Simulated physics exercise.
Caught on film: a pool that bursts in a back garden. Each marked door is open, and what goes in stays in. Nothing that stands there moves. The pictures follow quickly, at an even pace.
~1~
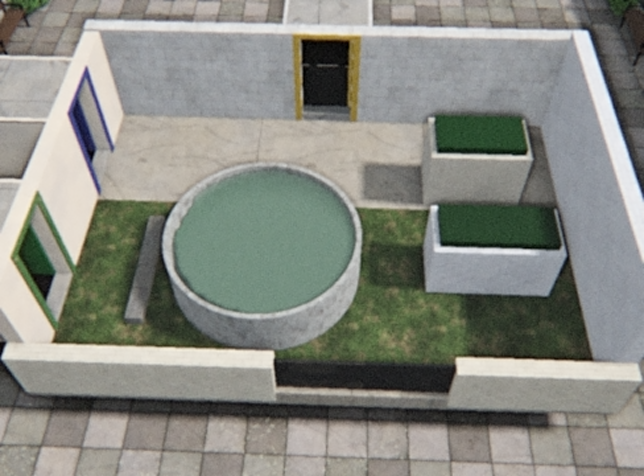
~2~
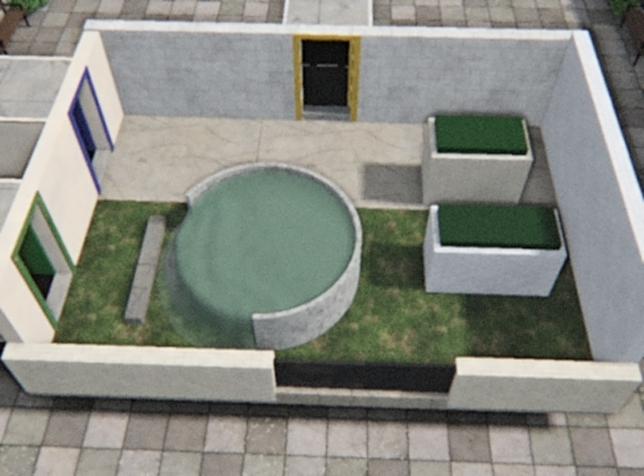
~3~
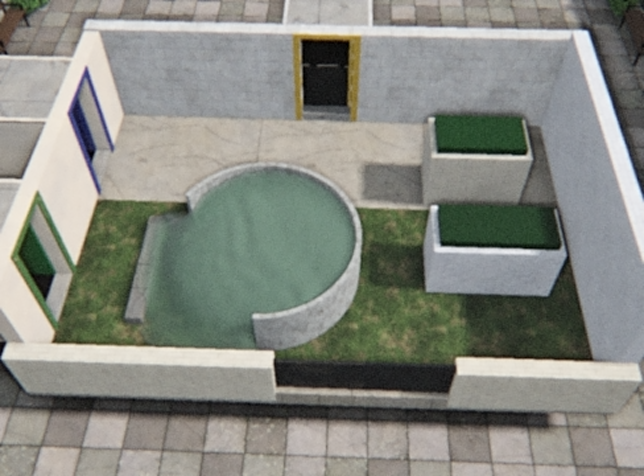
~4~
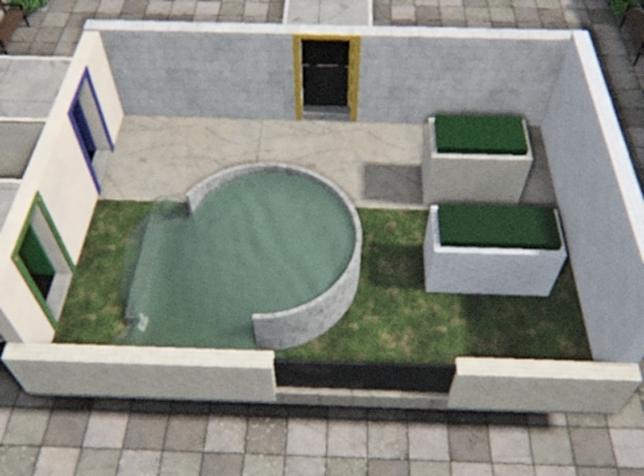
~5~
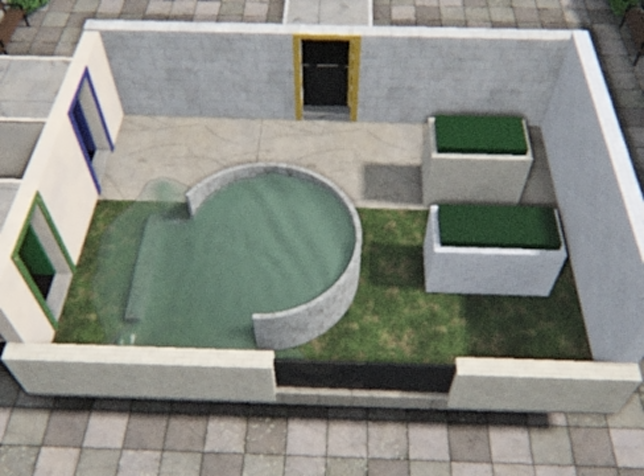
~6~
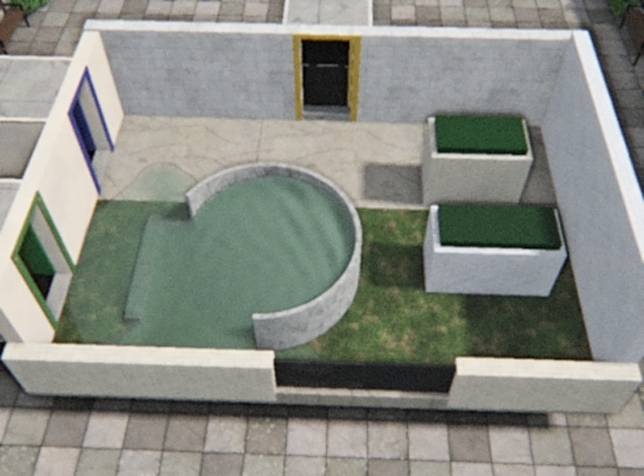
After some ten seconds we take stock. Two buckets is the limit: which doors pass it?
In the end: The blue door lets in a lot; the green door lets in a lot; the yellow door admits no more than that.
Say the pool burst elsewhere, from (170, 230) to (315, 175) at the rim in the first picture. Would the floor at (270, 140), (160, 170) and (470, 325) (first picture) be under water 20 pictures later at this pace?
In that order: Covered, under water, clear.
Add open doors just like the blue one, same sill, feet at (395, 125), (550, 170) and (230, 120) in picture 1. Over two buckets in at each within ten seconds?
As listed: Takes less, takes more, passes that mark.
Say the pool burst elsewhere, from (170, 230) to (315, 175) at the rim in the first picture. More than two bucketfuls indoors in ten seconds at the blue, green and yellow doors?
My reading: Blue floods, green takes more, yellow goes over.
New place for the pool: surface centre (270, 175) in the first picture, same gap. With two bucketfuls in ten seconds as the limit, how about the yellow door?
My reading: The yellow one stays under.
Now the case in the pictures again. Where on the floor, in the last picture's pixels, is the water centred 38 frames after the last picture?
At about (272, 239).
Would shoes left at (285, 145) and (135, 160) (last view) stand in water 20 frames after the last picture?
One after the other: Awash, wet.
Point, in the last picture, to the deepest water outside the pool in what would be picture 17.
Roughly at (57, 368).
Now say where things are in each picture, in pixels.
The first frame shows the pool at (263, 237) is whole and still.
In the second frame, the front is at a hidden place, out from the gap at (181, 293).
In the third frame, the front is at (164, 217), out from the gap at (181, 295).
In the fourth frame, the front is at (161, 200), out from the gap at (182, 297).
In the fifth frame, the front is at (155, 182), out from the gap at (182, 298).
In the sixth frame, the front is at (156, 167), out from the gap at (182, 298).
A moment on, water covers 40 % of the floor; the blue door wet at the sill, nothing in, the green door over two buckets in, the yellow door not reached.
Next, water covers 50 % of the floor; the blue door under two buckets in, the green door far over two buckets in, the yellow door not reached.
Then, water covers 60 % of the floor; the blue door under two buckets in, the green door far over two buckets in, the yellow door wet at the sill, nothing in.
Later, water covers 95 % of the floor; the blue door over two buckets in, the green door far over two buckets in, the yellow door wet at the sill, nothing in.
In the end, water covers 100 % of the floor; the blue door over two buckets in, the green door far over two buckets in, the yellow door wet at the sill, nothing in.
